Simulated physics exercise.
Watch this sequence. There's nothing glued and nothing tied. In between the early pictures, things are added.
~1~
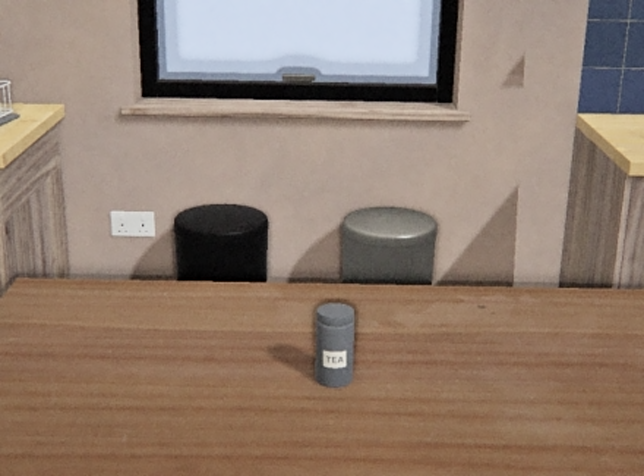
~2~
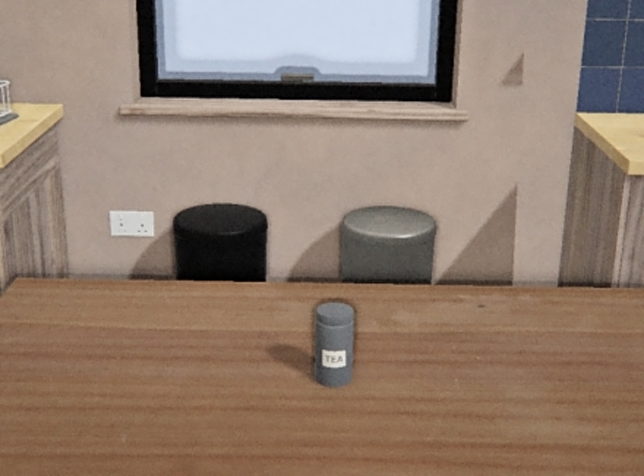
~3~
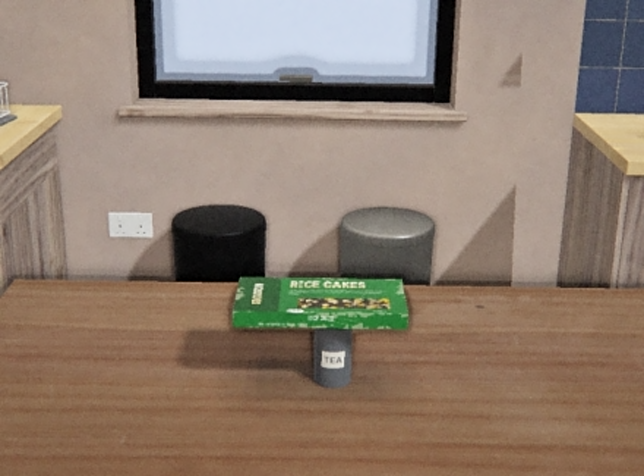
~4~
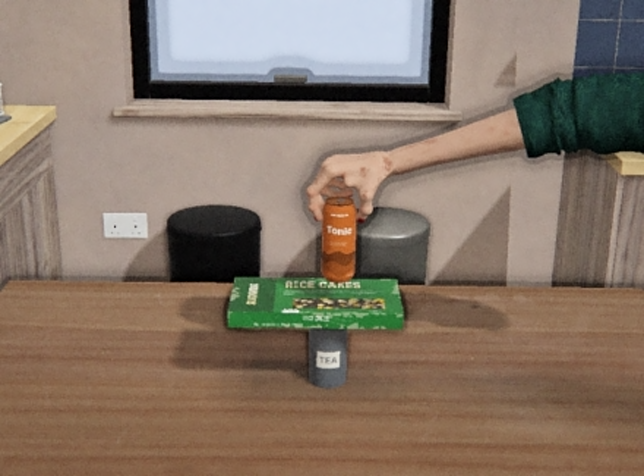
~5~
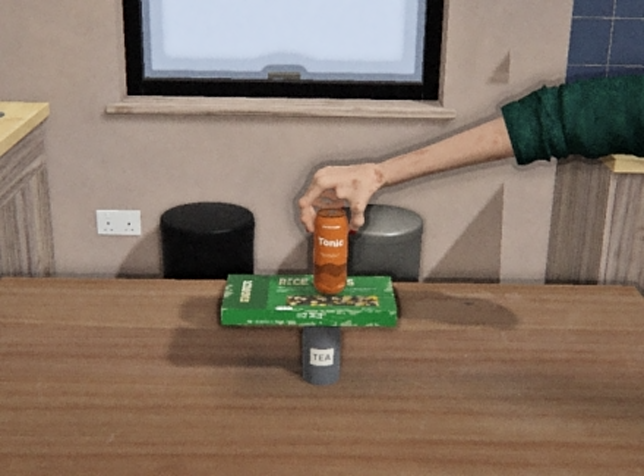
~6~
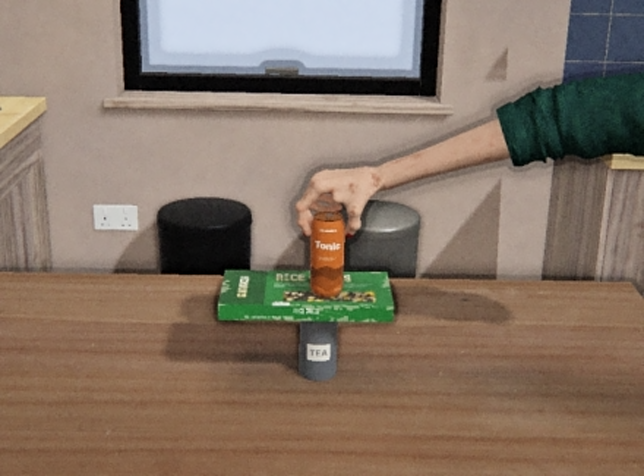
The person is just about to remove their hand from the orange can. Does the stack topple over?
No - I predict the stack will bear it.
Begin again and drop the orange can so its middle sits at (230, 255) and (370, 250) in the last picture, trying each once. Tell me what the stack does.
First case: It collapses; second case: It remains standing.
Then, 0.60 s on from there, no change.
Then, 1.40 s on from there, orange can resting near (327, 255).
In the end, all 3 unmoved. At the end, from the last picture's camera, orange can near (327, 255). The stack keeps its balance.
